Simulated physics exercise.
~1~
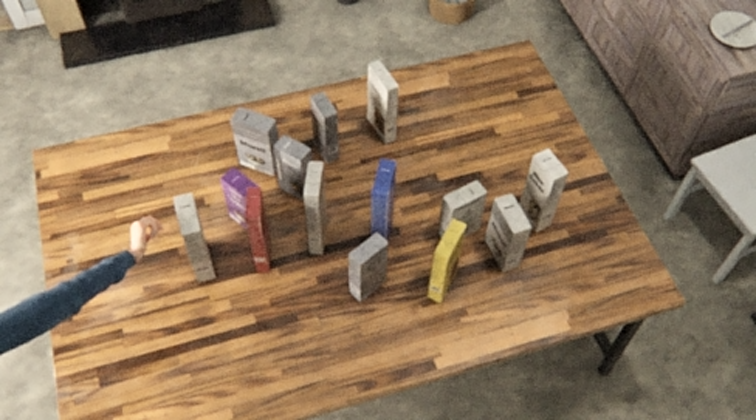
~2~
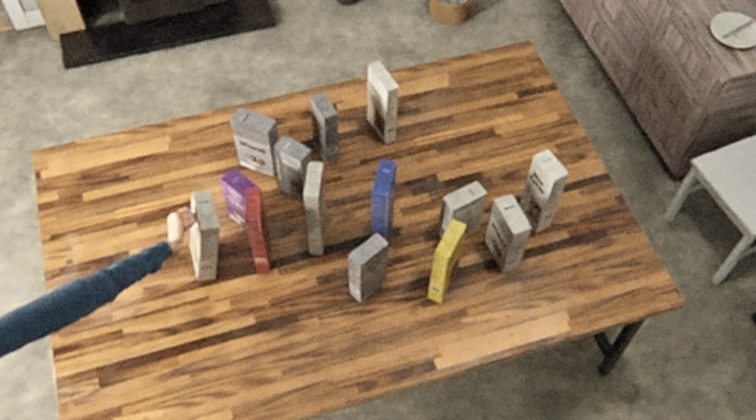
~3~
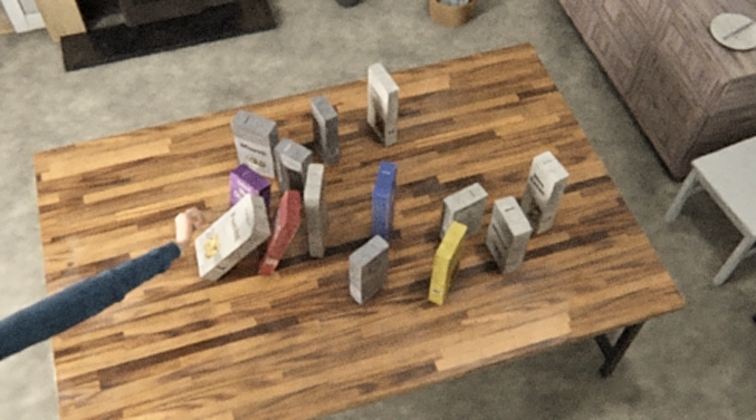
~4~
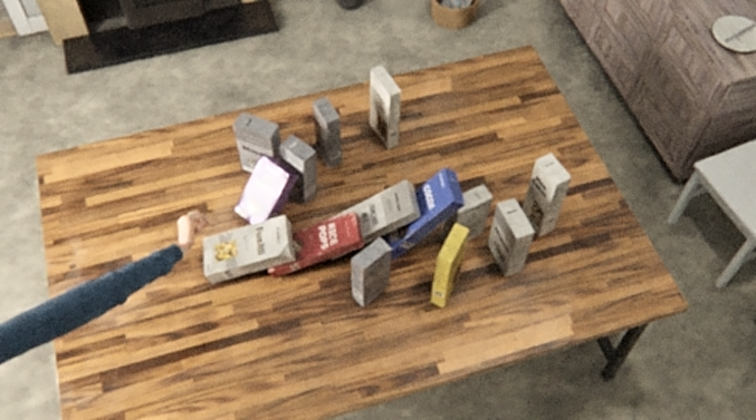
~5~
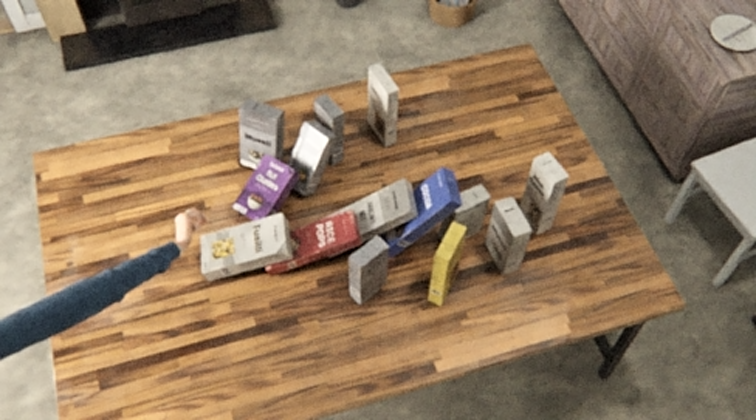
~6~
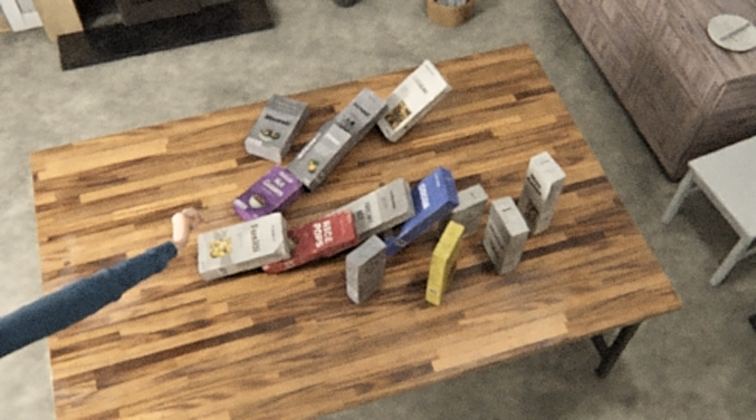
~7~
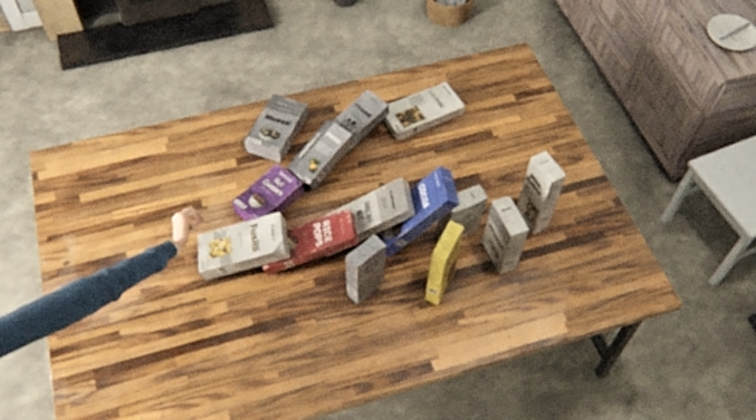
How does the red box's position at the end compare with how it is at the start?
At the start the red box stands upright on the table, but by the end it has toppled to the right and lies on its side.
On a striped wooden table in a grey-carpeted room, seen from above, mostly grey and white boxes stand on end, with purple and red ones at left, a blue one in the middle and a yellow one nearer the front. A blue-sleeved arm reaches in from the left and pushes the leftmost pale box rightward. It tips against the purple and red boxes, and the red one knocks a pale box into the blue one. The purple box falls too, and grey boxes behind topple, followed by the white one at the back. Finally, the blue box rests slanted while five others, including the yellow, still stand.
